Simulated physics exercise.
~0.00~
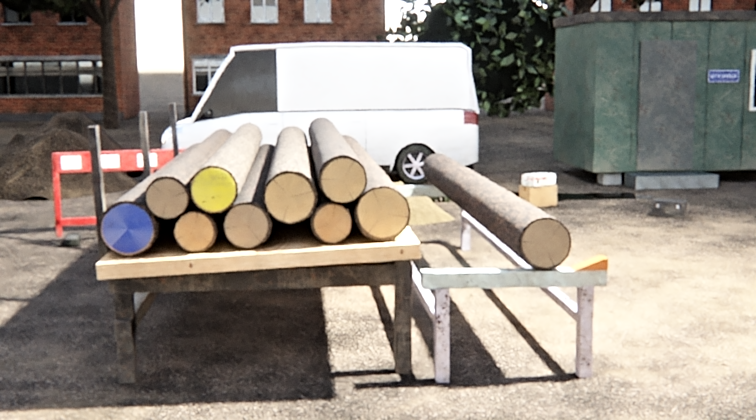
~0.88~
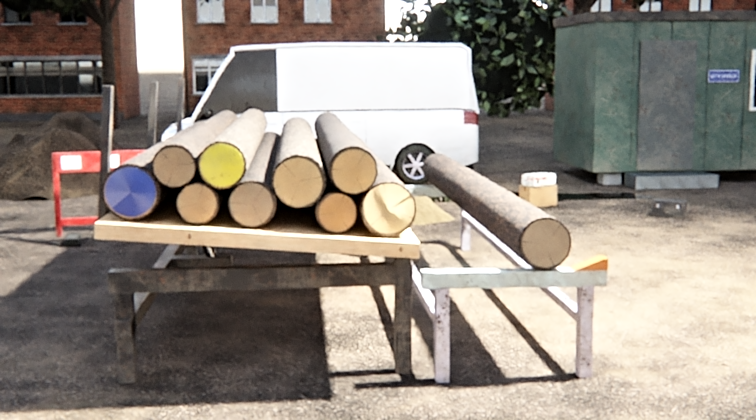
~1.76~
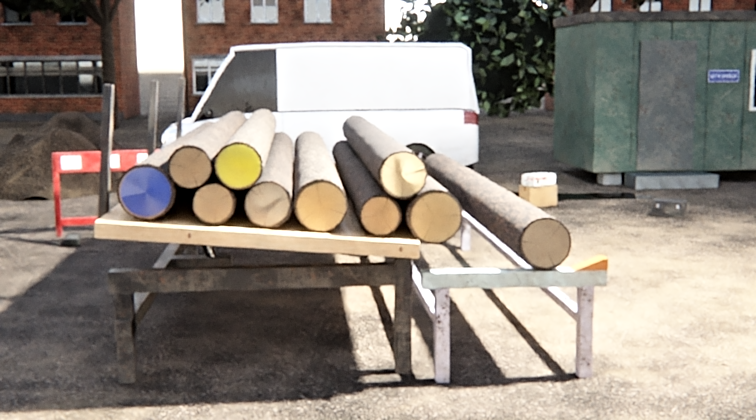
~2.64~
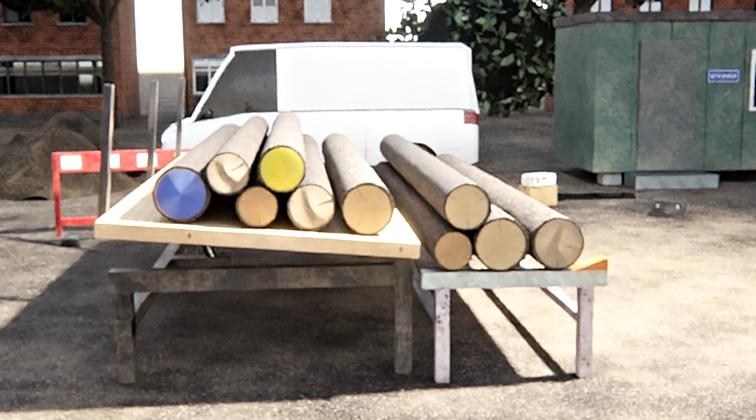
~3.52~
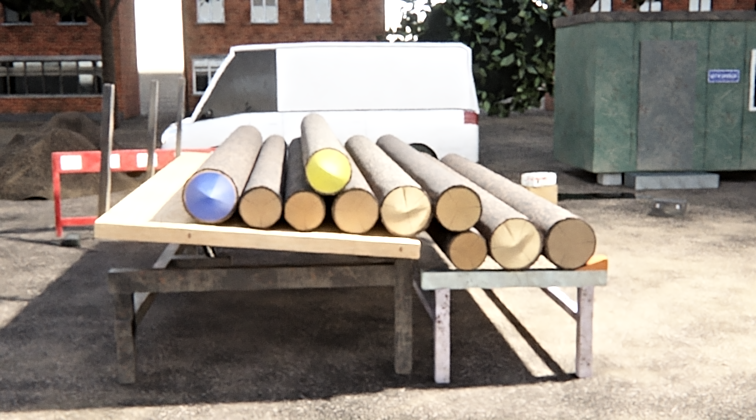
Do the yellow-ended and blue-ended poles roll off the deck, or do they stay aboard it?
Both stay aboard the deck. The yellow-ended pole ends up resting on top of other poles, and the blue-ended one lies at the left of the group.
